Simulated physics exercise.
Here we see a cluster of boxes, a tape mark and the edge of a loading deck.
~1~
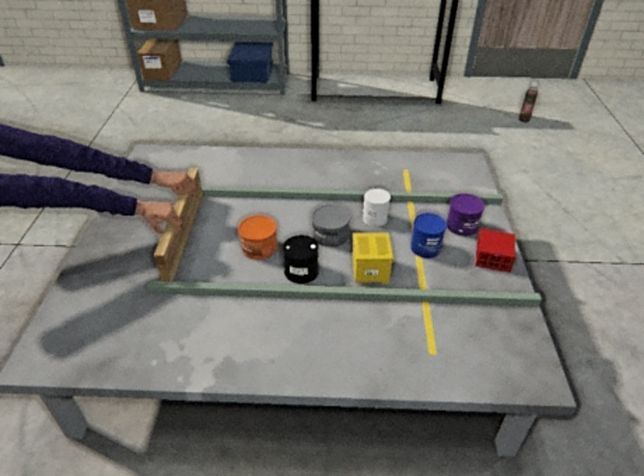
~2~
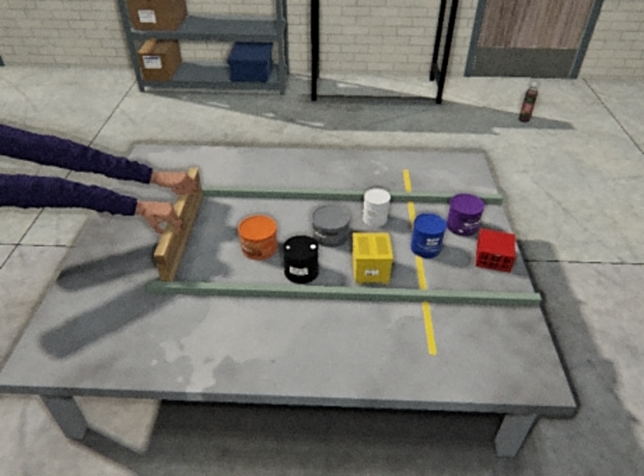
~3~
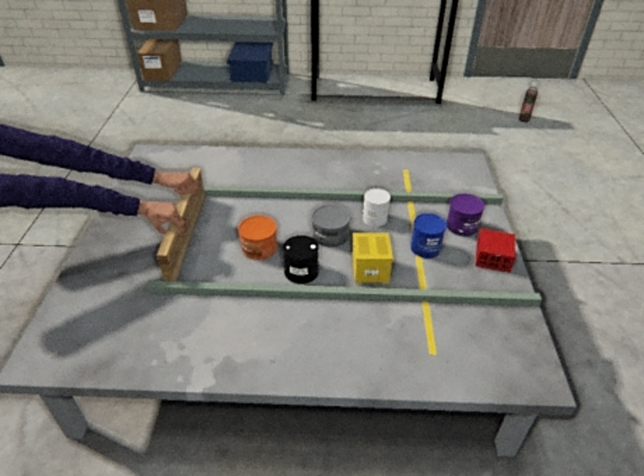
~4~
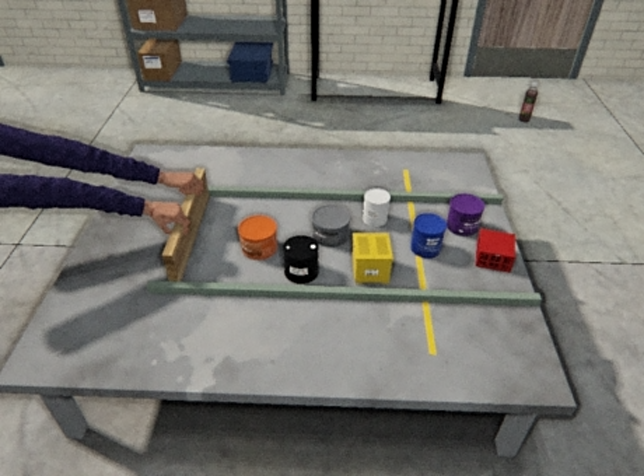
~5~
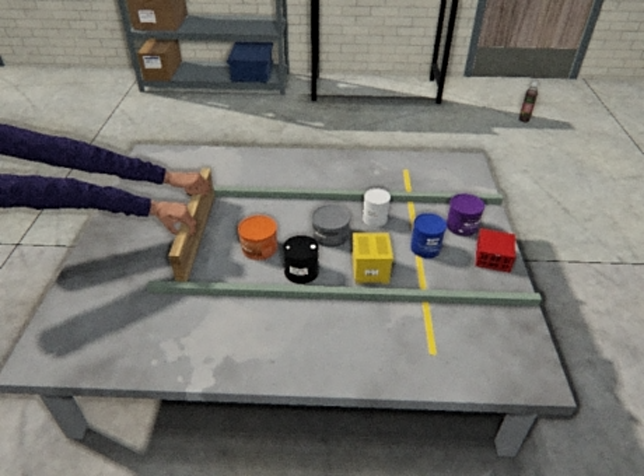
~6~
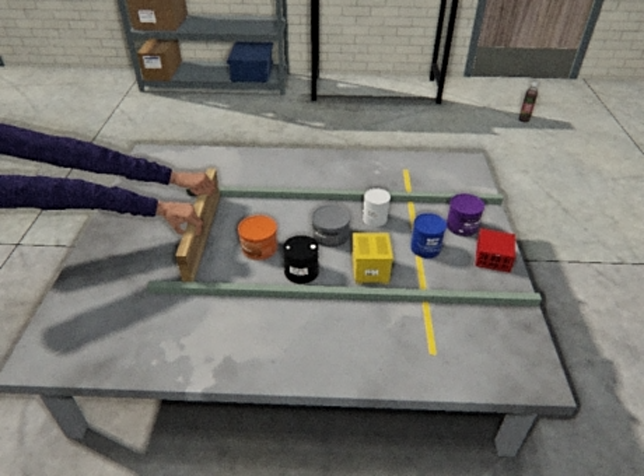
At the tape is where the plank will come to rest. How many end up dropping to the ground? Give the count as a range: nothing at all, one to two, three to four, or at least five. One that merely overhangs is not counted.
The count is nothing at all.
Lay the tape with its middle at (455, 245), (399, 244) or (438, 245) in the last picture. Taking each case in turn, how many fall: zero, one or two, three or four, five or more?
Going through the places as listed, I'd say one or two, then none, then zero.
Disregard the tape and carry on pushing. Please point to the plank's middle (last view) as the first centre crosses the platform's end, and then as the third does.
At (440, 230) for the first, at (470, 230) for the third.
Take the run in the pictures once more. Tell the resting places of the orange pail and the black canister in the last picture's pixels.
Final pixels, roughly: (438, 244) for the first, (442, 269) for the other.
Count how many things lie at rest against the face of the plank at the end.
The figure is 4.
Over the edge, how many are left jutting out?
You'd get 0.
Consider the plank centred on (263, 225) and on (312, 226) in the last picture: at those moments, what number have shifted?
That gives 1 for the first and 3 for the second.
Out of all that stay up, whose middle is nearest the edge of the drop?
Red crate, foremost.
Early on, none off yet; red crate at rest near (495, 250); purple pail at rest near (465, 215); blue pail at rest near (428, 236).
Finally, the number that fall off is zero.
